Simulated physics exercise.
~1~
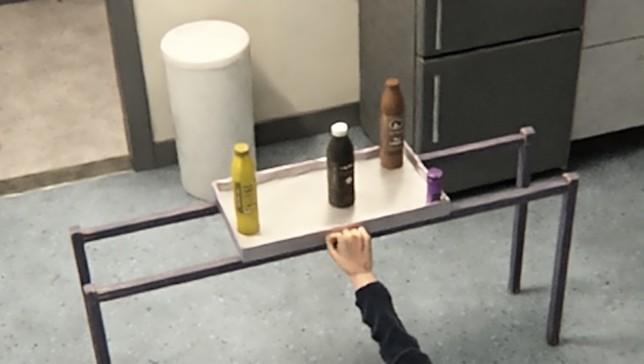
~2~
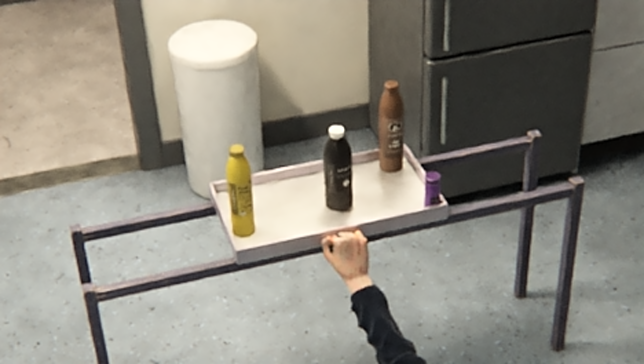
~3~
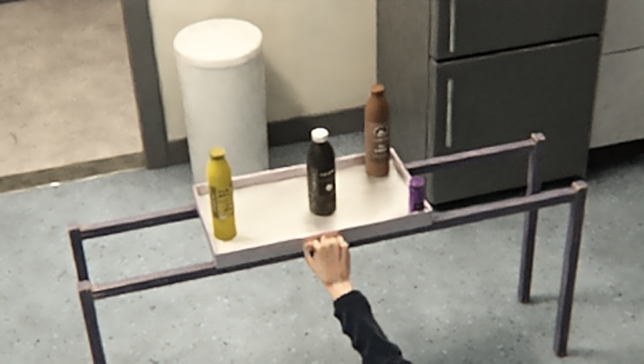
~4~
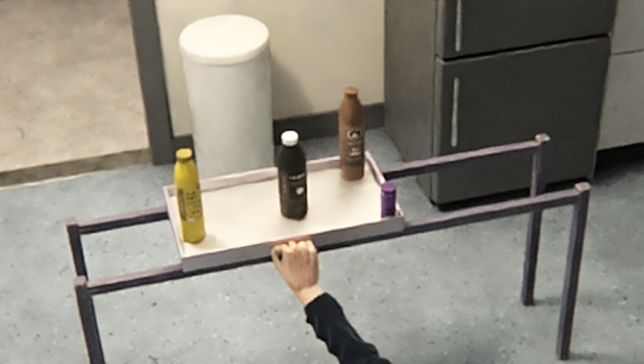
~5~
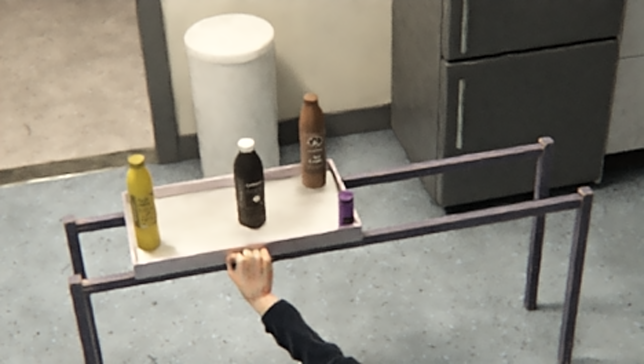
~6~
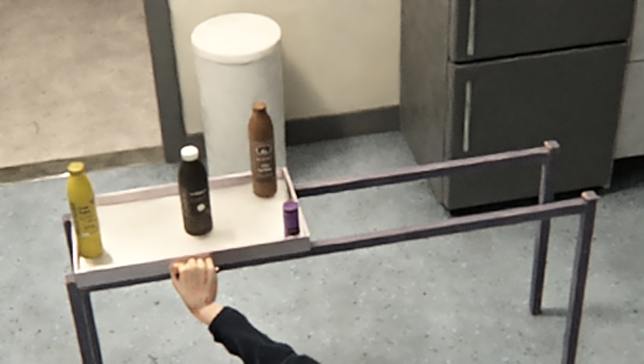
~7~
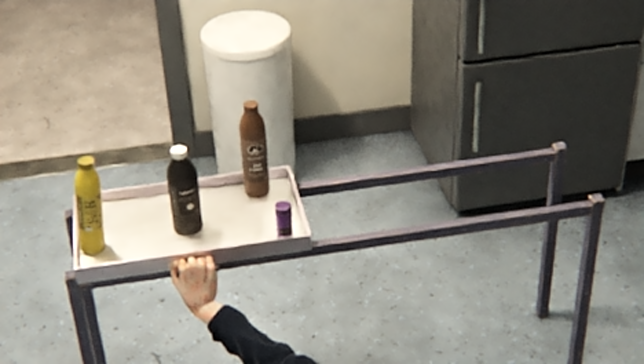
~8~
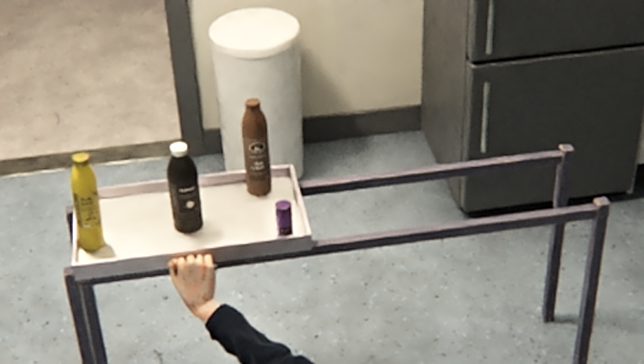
On a metal frame, a hand slides a tray of upright bottles left until it stops.
